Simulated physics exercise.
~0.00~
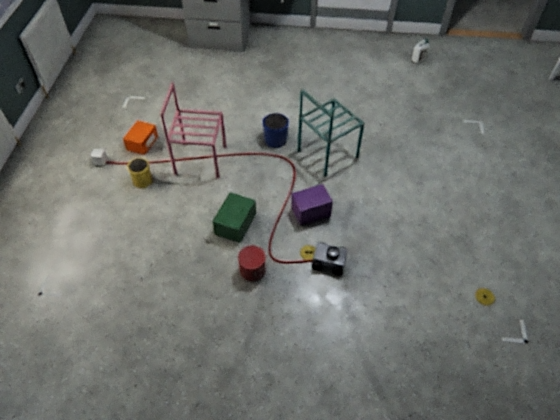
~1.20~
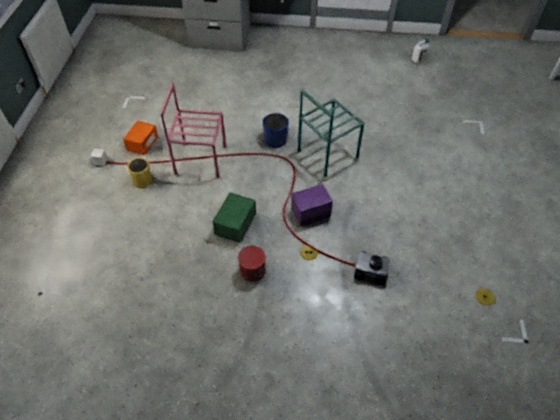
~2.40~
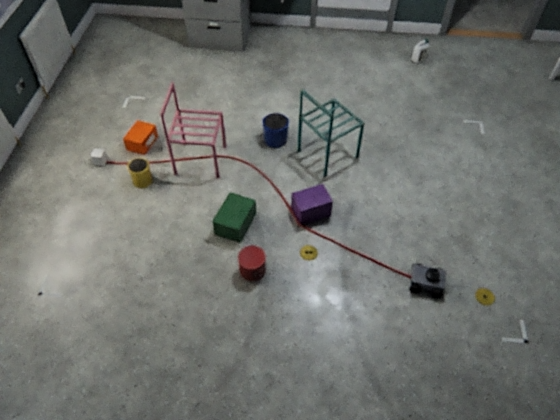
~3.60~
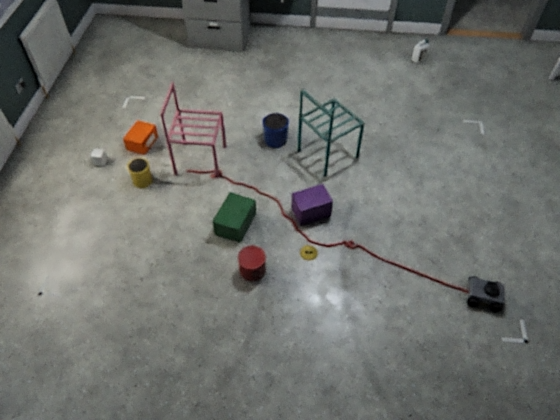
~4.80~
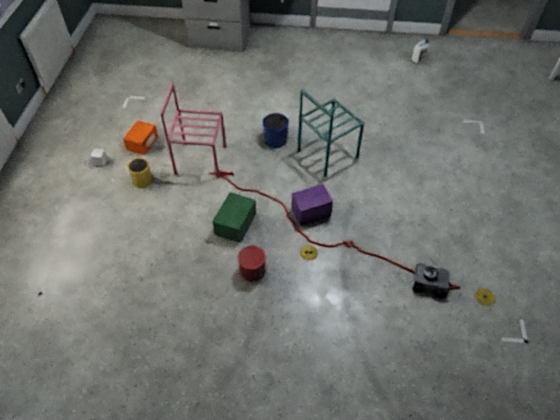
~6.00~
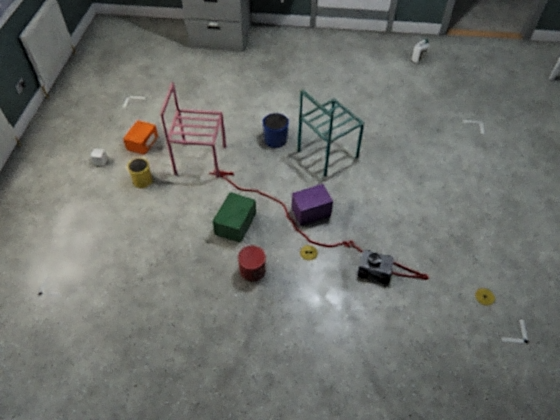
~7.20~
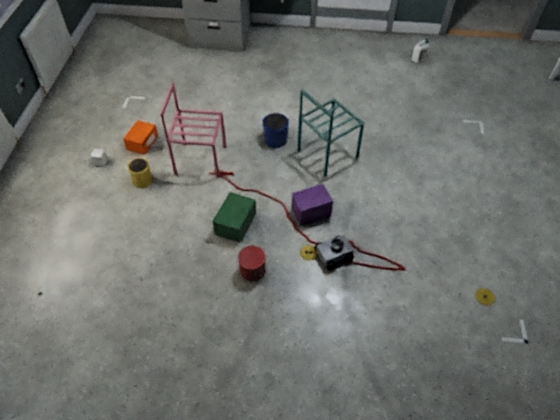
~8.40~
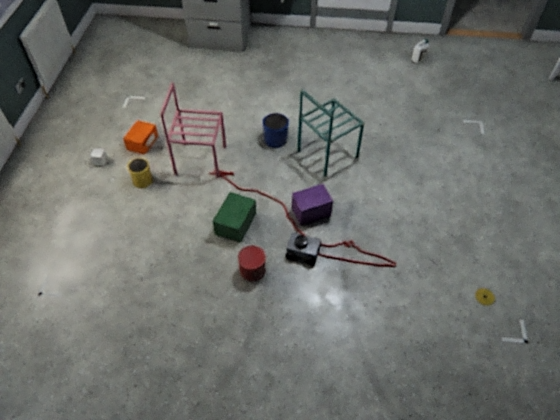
A small cart drives right, pulling its red lead loose, then returns left and stops.
